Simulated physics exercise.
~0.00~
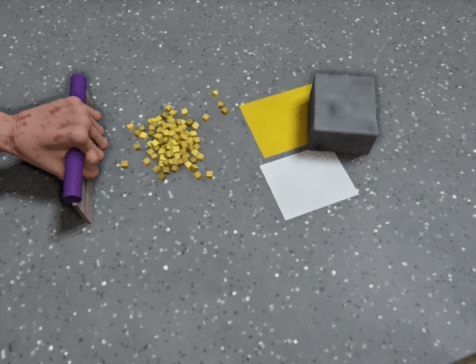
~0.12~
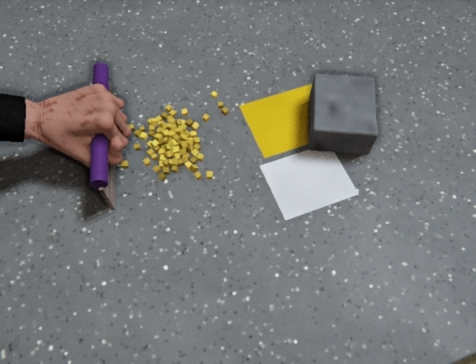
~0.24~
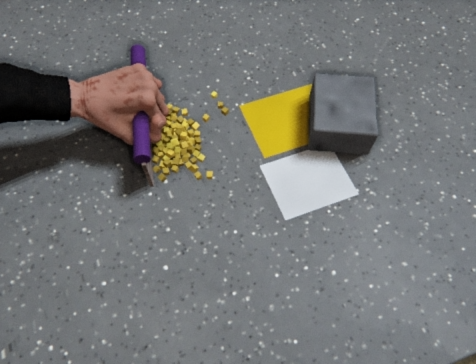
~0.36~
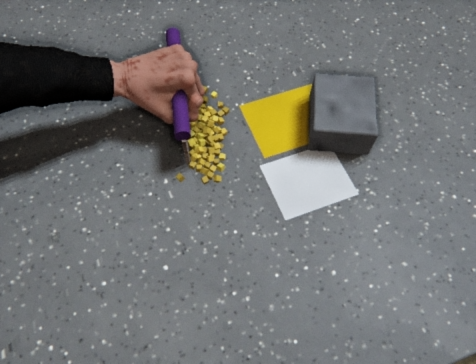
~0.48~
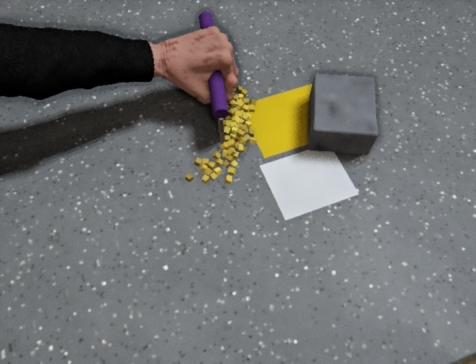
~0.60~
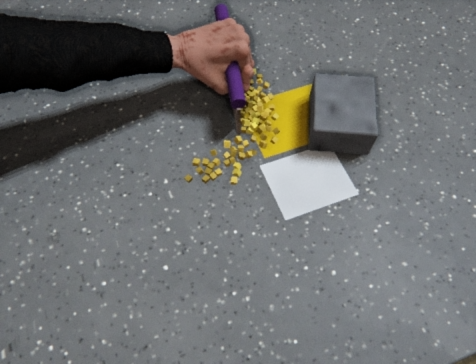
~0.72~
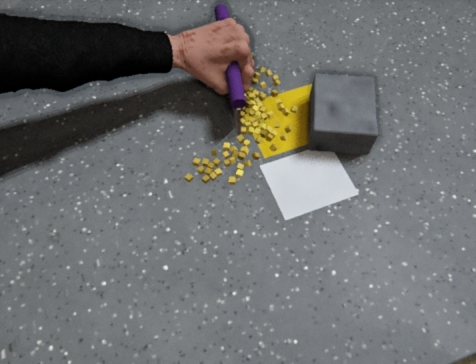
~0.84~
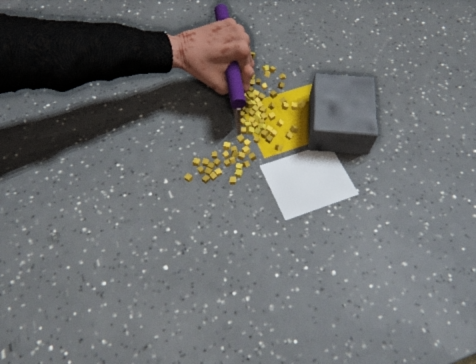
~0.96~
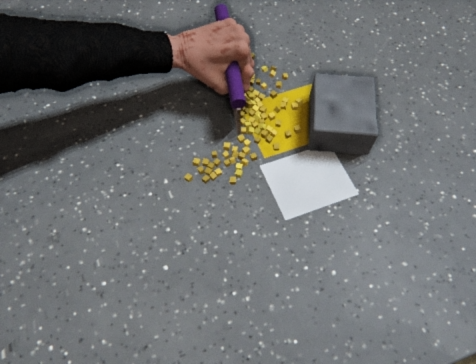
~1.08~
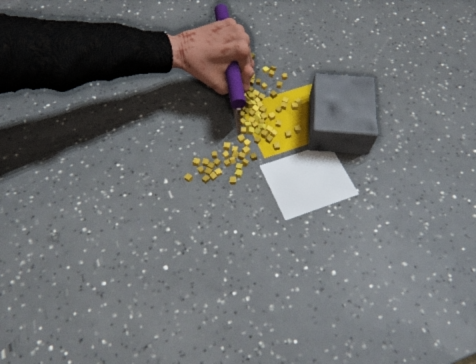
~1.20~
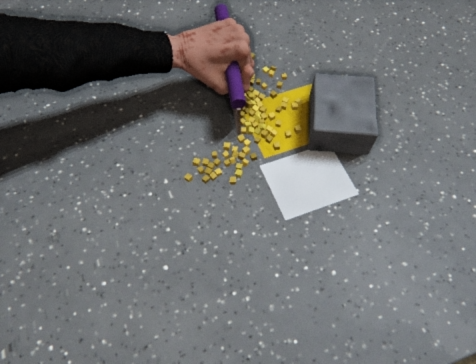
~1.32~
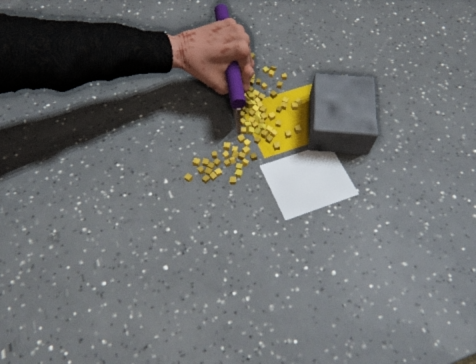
To begin with, a hand grips a purple-handled scraper to the left of a loose pile of small yellow cubes on a speckled grey surface, with a yellow sheet, a white sheet and a dark grey block to the right. The hand slides the scraper right and slightly upward until it meets the pile. It pushes the cubes along, bunching them into a slanting band that reaches the yellow sheet. The scraper then halts short of the block, and some cubes spread a little farther. Finally everything rests, with some cubes on the yellow sheet, most on the bare surface, and the white sheet empty.
